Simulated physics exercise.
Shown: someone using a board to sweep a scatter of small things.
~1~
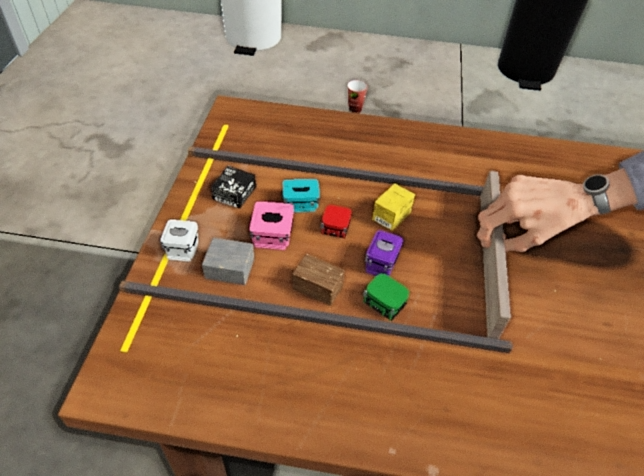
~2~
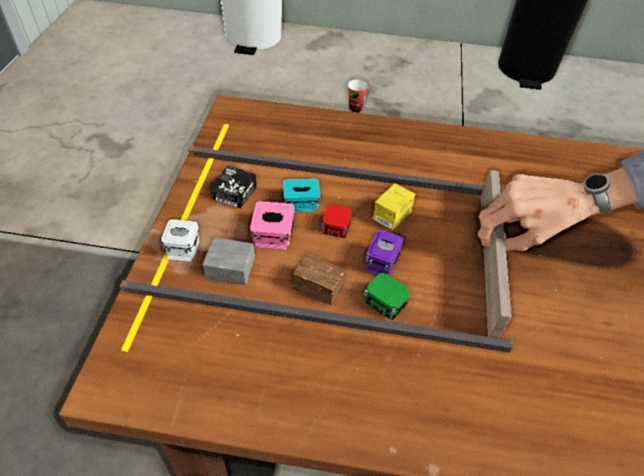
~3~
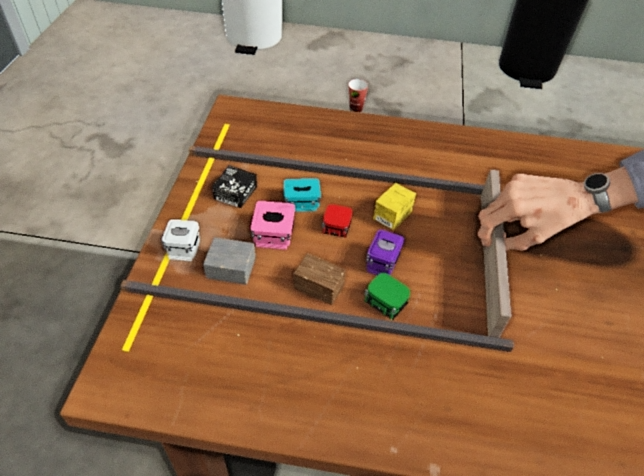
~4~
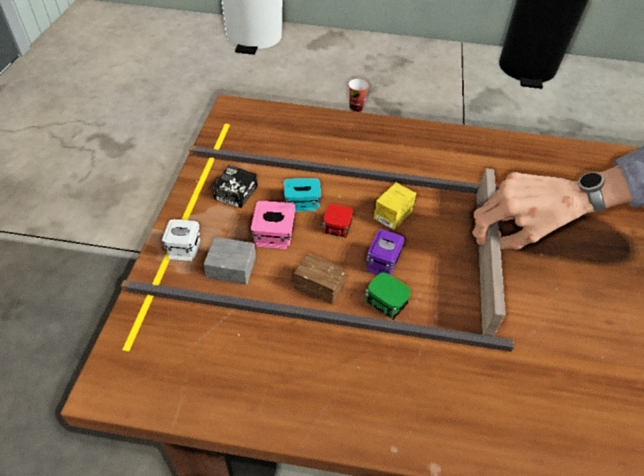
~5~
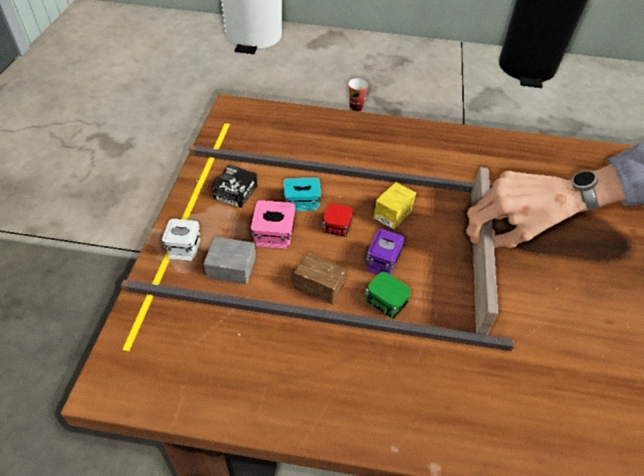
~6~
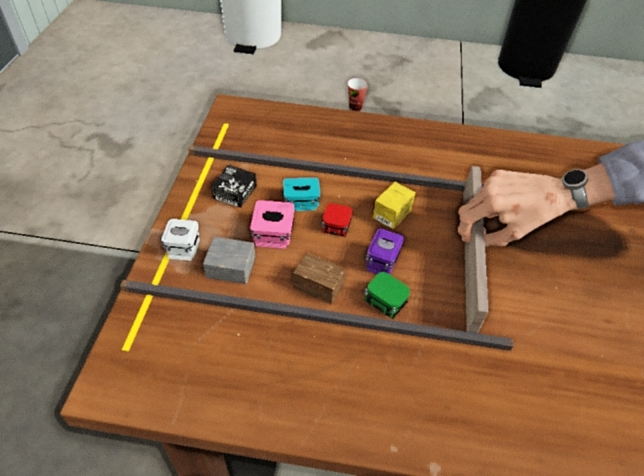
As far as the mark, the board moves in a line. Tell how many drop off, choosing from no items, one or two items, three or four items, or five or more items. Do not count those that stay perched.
Five or more items drop off.
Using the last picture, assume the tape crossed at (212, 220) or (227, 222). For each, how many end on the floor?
Down on the floor: 3 and 3.
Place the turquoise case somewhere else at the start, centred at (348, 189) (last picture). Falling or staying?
Placed like that, the turquoise case keeps its spot.
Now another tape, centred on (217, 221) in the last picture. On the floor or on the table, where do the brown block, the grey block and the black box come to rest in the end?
The brown block is still there; as for the grey block, it is no longer there; and the black box is no longer there.
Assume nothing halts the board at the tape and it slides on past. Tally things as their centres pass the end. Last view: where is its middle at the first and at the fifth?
(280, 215) and (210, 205).
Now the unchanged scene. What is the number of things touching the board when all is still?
Well, it touches 3.
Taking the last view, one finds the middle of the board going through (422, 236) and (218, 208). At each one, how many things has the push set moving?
At the first point the count is 0, at the second it's 10.
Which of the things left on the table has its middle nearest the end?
It's the red case.
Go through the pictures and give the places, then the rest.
The first frame shows white case (181, 241); black box (234, 187); grey block (229, 261); board (493, 249); tape (184, 217).
The second frame shows black box (234, 187); brown block (319, 280).
The third frame shows grey block (230, 261); board (494, 247).
The fourth frame shows white case (183, 240); yellow box (395, 206).
The fifth frame shows black box (235, 186); pink case (274, 224).
The sixth frame shows white case (182, 240); black box (234, 186); grey block (230, 260); board (474, 243); tape (185, 216).
A little later, none off yet; white case at rest near (182, 240); black box at rest near (234, 186); grey block at rest near (230, 260).
Next, none off yet; white case shifted well along near (139, 229); black box shifted about its own width near (207, 183); grey block shifted well along near (163, 249).
When it is over, the number that fall off is five or more; down, brown block, turquoise case, pink case, grey block, black box and white case.
